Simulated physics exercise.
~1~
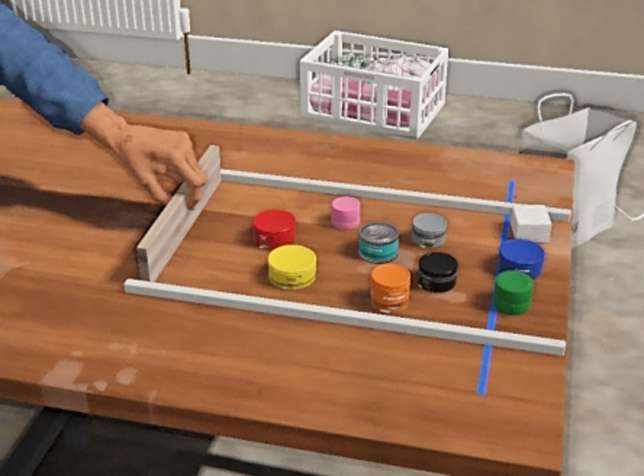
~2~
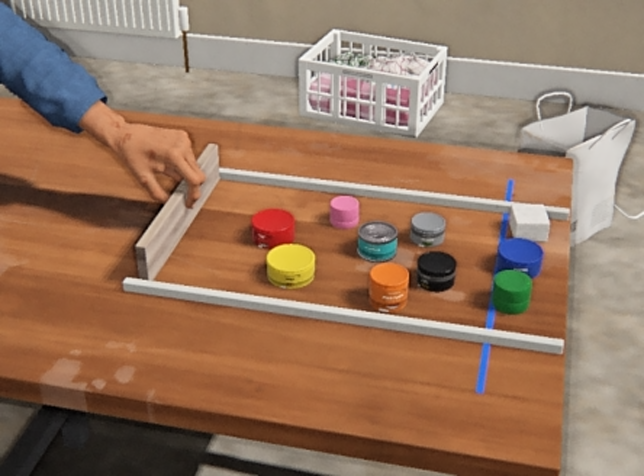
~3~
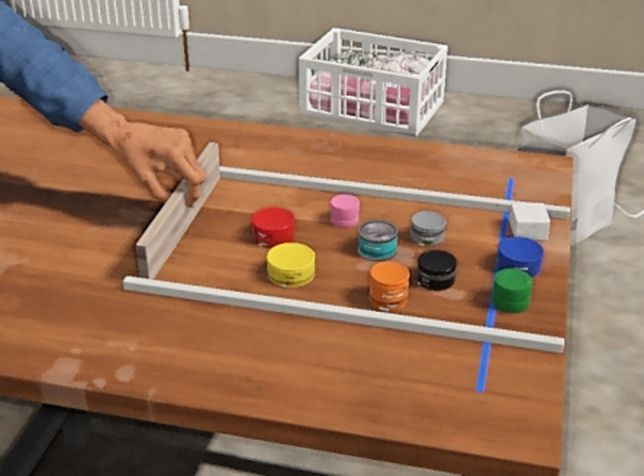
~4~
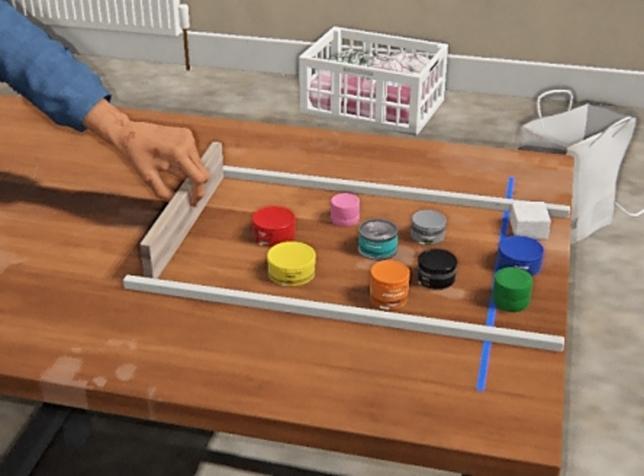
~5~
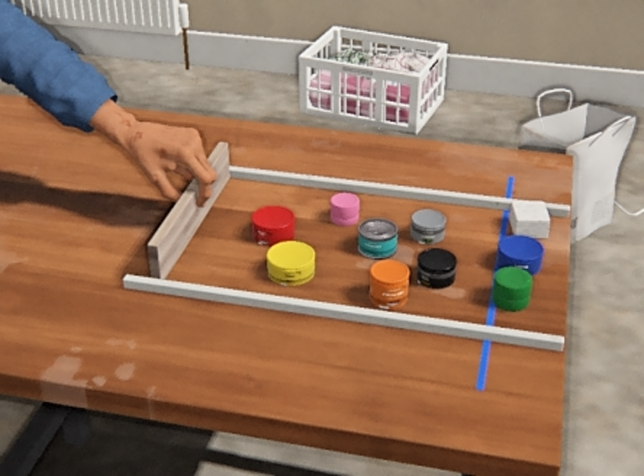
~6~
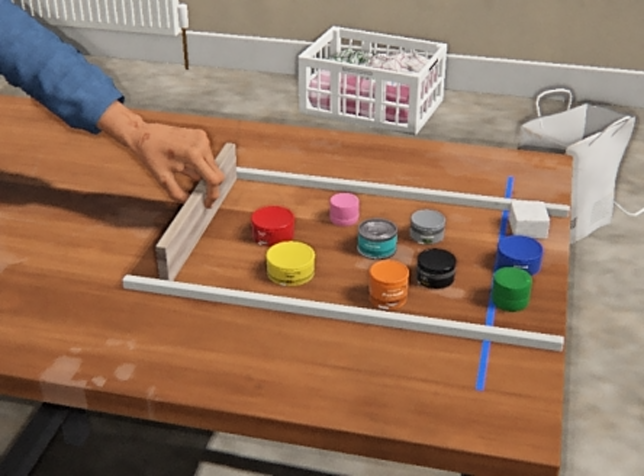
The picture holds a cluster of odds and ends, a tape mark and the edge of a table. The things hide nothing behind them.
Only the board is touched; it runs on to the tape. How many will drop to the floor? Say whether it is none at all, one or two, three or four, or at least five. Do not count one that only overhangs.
I predict exactly one or two will slip off.
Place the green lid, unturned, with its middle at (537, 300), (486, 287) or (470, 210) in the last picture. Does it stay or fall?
Taking the places in the order given: It holds firm, it holds firm, it holds firm.
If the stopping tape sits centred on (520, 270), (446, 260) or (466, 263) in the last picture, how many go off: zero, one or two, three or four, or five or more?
Lab note - count per position: Either three or four; zero; one to two.
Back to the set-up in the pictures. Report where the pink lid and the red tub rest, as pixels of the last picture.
Positions - first (518, 225), then (521, 256).
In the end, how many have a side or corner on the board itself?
It touches 4.
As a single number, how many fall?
A count of exactly 1.
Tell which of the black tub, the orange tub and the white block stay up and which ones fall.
As for the black tub, it does not drop; the orange tub does not drop; the white block does not drop.
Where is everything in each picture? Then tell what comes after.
In the first frame, white block (530, 224); blue tub (521, 260); green lid (513, 293); board (183, 211); tape (499, 271).
In the second frame, blue tub (520, 259); grey tub (428, 230).
In the third frame, green lid (512, 291); pink lid (345, 211).
In the fourth frame, white block (530, 220); black tub (437, 269).
In the fifth frame, blue tub (520, 256); yellow tub (291, 264).
In the sixth frame, white block (529, 220); blue tub (519, 256); green lid (511, 289); board (200, 209); tape (498, 267).
A little later, none off yet; white block at rest near (529, 220); blue tub at rest near (519, 256); green lid at rest near (511, 289).
When it is over, the number that fall off is one or two; down, blue tub.
